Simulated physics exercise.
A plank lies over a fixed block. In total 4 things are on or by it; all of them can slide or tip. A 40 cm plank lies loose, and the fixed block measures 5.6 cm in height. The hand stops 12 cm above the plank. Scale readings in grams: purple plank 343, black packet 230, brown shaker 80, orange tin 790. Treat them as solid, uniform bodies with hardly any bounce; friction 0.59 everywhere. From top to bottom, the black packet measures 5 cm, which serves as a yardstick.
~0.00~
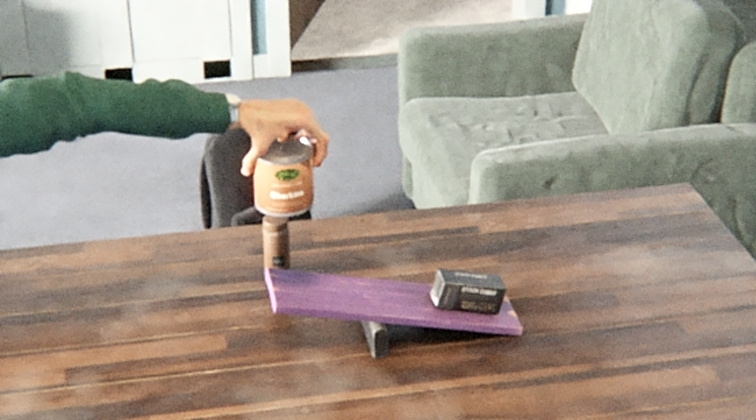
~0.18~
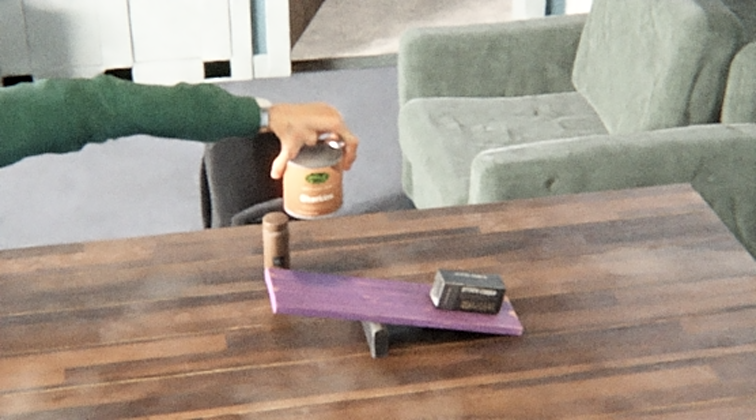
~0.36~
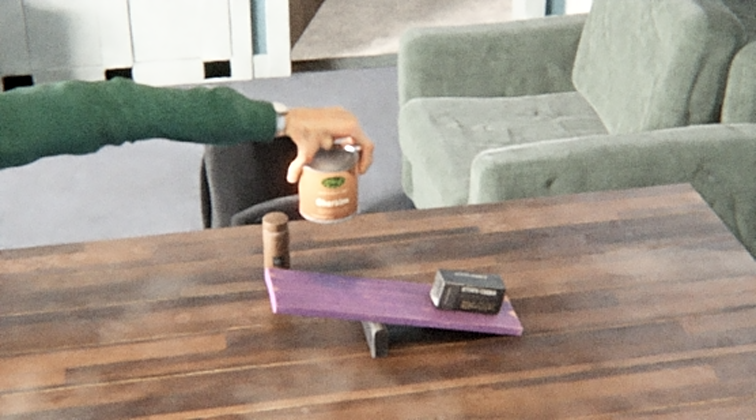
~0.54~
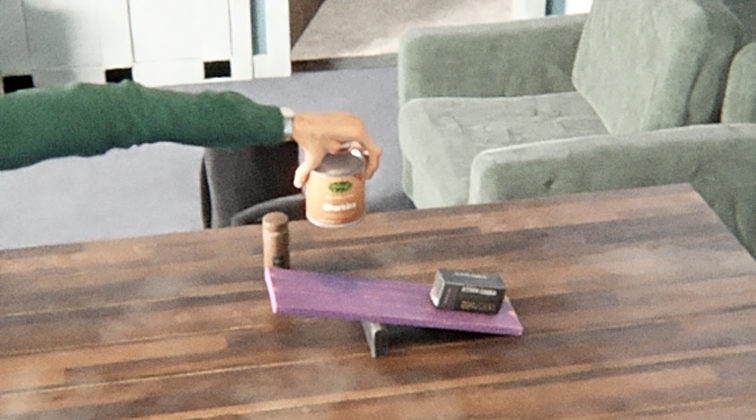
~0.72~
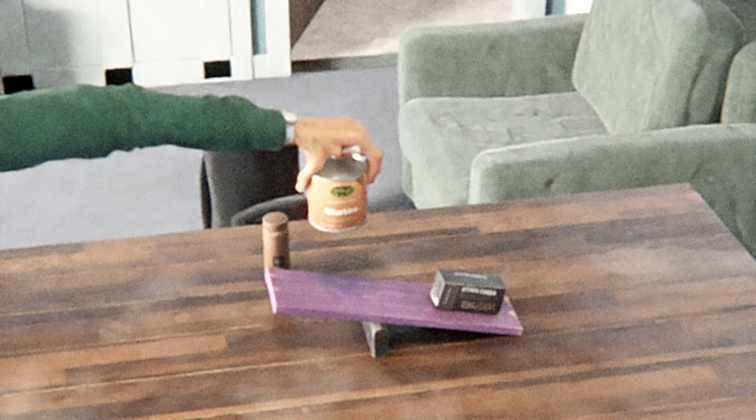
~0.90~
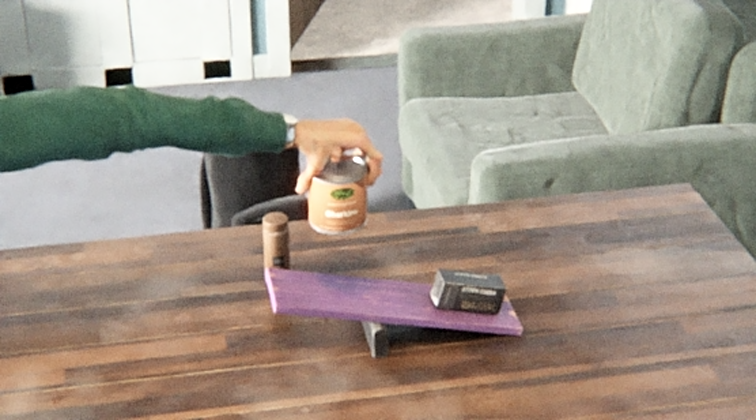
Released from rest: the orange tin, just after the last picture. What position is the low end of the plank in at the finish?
The low end is now raised.
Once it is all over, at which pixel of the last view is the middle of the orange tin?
Close to (326, 289).
After 1.20 s, plank at 1°, leaning as at the start; orange tin 6° off upright near (341, 273); black packet 12° off upright.
After 1.30 s, plank at 18°, tipped the other way; orange tin 18° off upright near (329, 288); black packet 32° off upright.
In the end (2.0 s), plank at 20°, tipped the other way; not toppled but over 4 cm from the start, black packet and orange tin; the other 2 under 4 cm from the start. At the end, from the last picture's camera, orange tin near (326, 290). The plank swings over.
